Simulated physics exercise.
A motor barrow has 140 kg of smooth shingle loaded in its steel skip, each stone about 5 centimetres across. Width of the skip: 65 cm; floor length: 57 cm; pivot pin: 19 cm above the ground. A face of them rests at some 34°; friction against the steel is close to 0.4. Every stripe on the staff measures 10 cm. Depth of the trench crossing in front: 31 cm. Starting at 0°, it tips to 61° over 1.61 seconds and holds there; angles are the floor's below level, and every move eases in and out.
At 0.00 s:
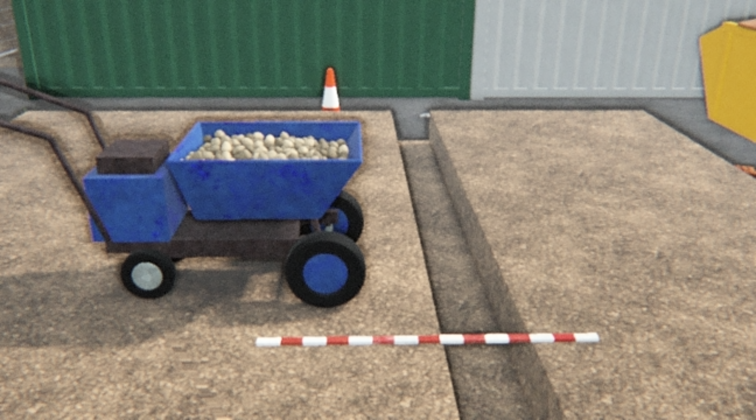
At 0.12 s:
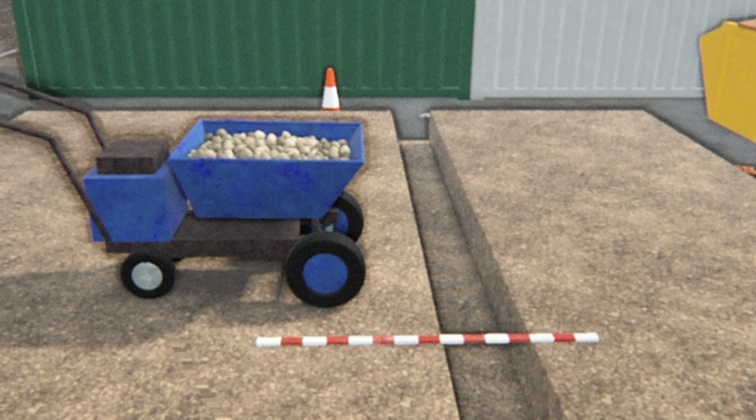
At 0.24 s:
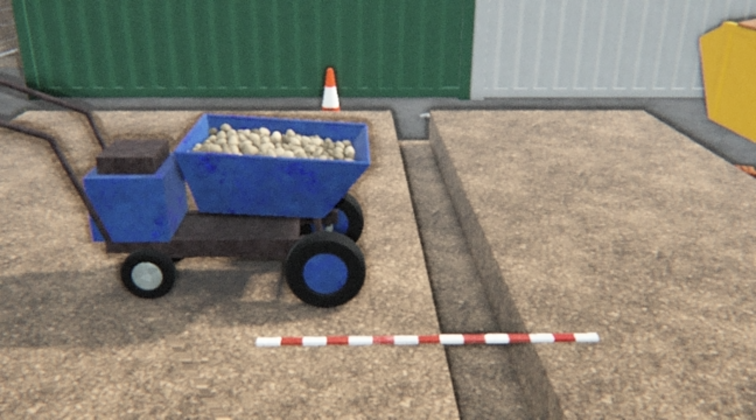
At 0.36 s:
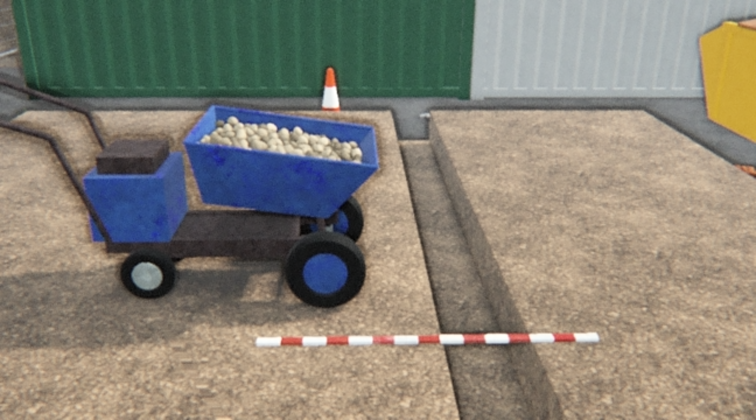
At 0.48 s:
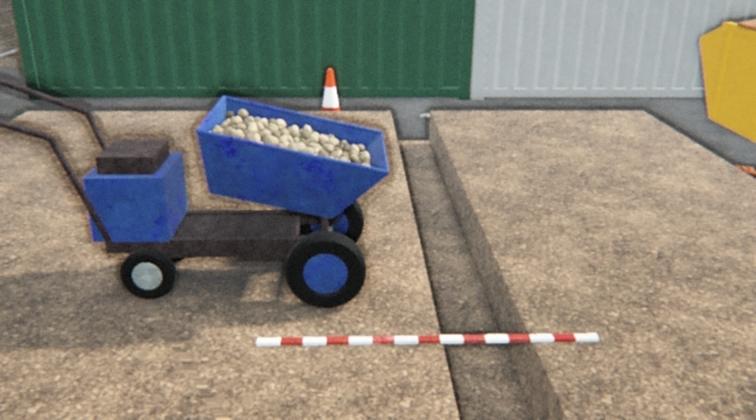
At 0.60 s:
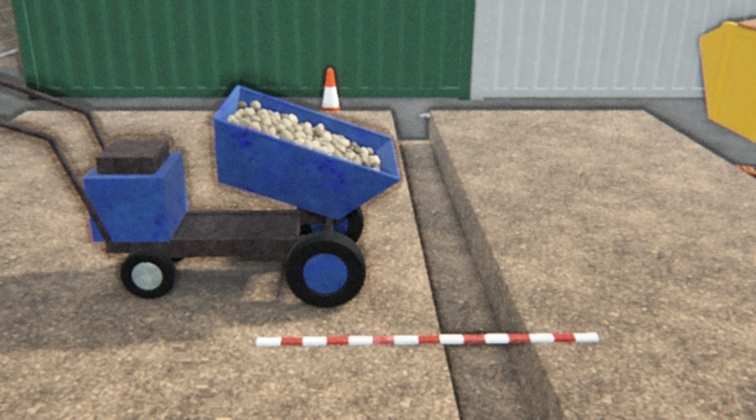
Blue skip full of pale rounded stones tilting steadily forward to the right on a motor barrow standing beside a narrow trench.
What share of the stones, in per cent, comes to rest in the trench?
About 75 per cent of the stones finish in the trench.
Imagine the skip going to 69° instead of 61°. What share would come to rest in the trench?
Near 95 per cent then.
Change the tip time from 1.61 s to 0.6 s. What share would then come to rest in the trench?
I'd put it at roughly 55 per cent.
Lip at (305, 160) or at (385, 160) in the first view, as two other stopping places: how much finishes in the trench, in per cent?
First place: Near 55%; second place: Near 60%.
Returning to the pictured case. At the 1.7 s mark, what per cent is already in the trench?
About 25 per cent by then.
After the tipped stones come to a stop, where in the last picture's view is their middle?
Their centre sits close to (466, 317).
After 1.2 s the floor is at 52°; 100 % in the skip; the foremost stones are at (437, 211).
After 1.7 s the floor is at 61°; 72 % in the skip, 27 % in the trench, 1 % past the trench; the foremost stones are at (512, 270).
After 2.1 s the floor is at 61°; 49 % in the skip, 48 % in the trench, 3 % past the trench; the foremost stones are at (563, 271).
After 4.0 s the floor is at 61°; 22 % in the skip, 75 % in the trench, 3 % past the trench; the foremost stones are at (604, 267).
